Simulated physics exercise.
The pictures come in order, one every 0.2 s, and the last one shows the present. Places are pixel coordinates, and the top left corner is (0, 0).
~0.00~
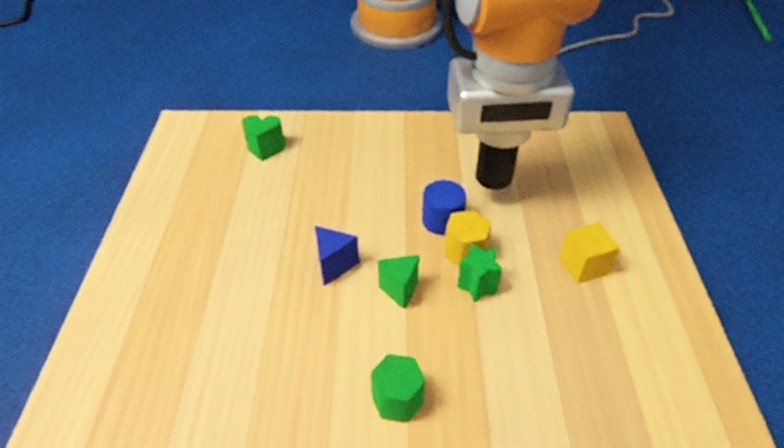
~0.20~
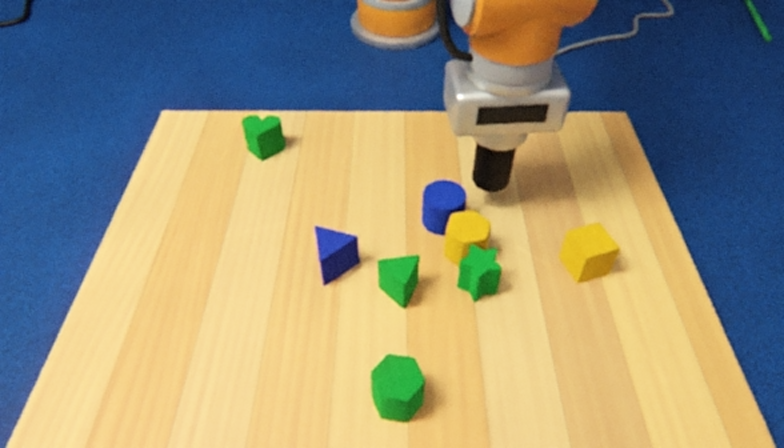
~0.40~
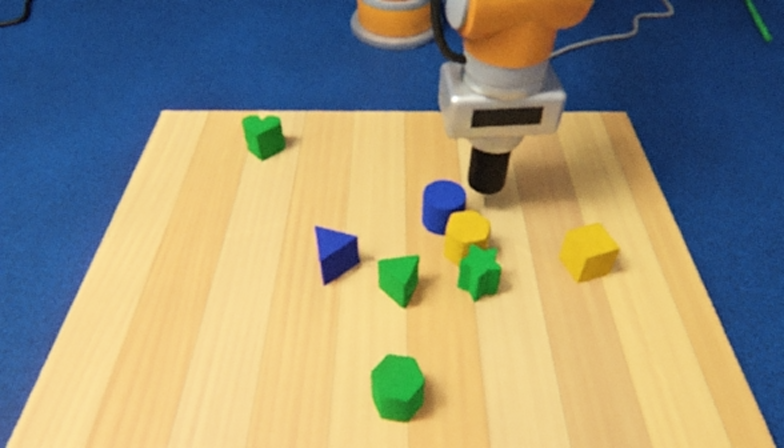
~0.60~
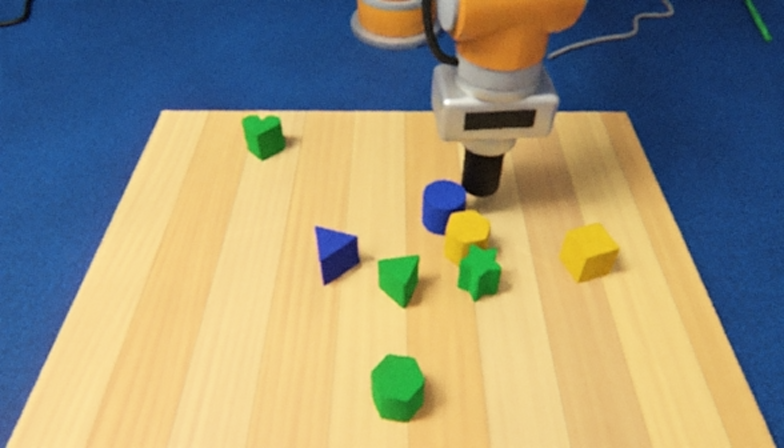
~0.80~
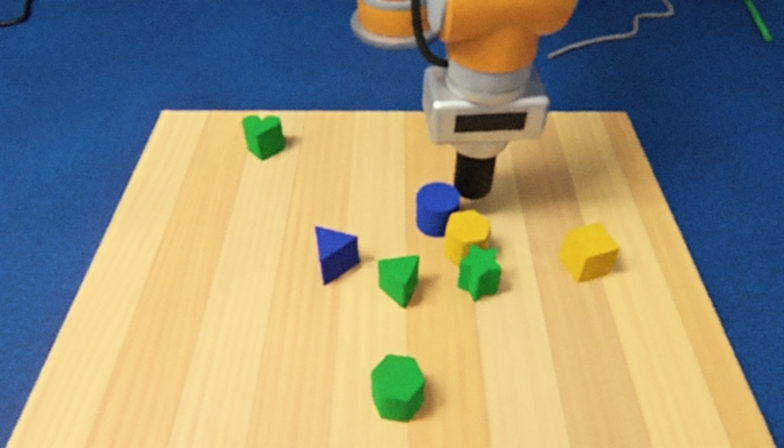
The robot arm's black rod slid slowly left across the wooden board, then nudged the blue cylinder slightly left, while the yellow hexagon, green star and other scattered green, blue and yellow blocks stayed still.
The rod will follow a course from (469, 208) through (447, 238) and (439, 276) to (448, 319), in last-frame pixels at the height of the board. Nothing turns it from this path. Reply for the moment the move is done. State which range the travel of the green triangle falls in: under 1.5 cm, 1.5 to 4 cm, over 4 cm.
Answer: Less than 1.5 cm.
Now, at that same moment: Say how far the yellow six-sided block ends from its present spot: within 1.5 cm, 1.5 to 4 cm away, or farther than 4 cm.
The answer here is over 4 cm.
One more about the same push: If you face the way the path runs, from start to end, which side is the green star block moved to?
The green star block goes left.
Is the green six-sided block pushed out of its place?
I believe not.
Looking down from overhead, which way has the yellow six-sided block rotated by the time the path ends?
It turns round anticlockwise.
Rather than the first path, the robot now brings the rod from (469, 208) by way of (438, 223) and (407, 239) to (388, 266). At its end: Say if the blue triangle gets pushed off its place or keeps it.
That block is going to get moved.
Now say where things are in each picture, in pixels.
The first picture shows rod's lower end (493, 179); green six-sided block (398, 376); green triangle (401, 266); blue circle (445, 194); yellow six-sided block (469, 225); green star block (482, 259).
The second picture shows rod (490, 181); blocks still.
The third picture shows rod (486, 183); blocks still.
The fourth picture shows rod (480, 186); blocks still.
The fifth picture shows rod (472, 188); green six-sided block (398, 376); green triangle (401, 266); blue circle (439, 196); yellow six-sided block (469, 225); green star block (482, 259).
The first path, step by step. One third of the way, rod (448, 219); blue circle (406, 214); yellow six-sided block (466, 241), turned 15° anticlockwise; green star block (488, 271), turned 15° anticlockwise.
Two thirds of the way, rod (440, 256); blue circle (400, 219); yellow six-sided block (468, 279), turned 30° anticlockwise; green star block (505, 296), turned 65° anticlockwise.
At the end, rod (450, 300); green six-sided block still; green triangle still; blue circle (400, 219); yellow six-sided block (491, 321), turned 60° anticlockwise; green star block (531, 315), turned 110° anticlockwise.
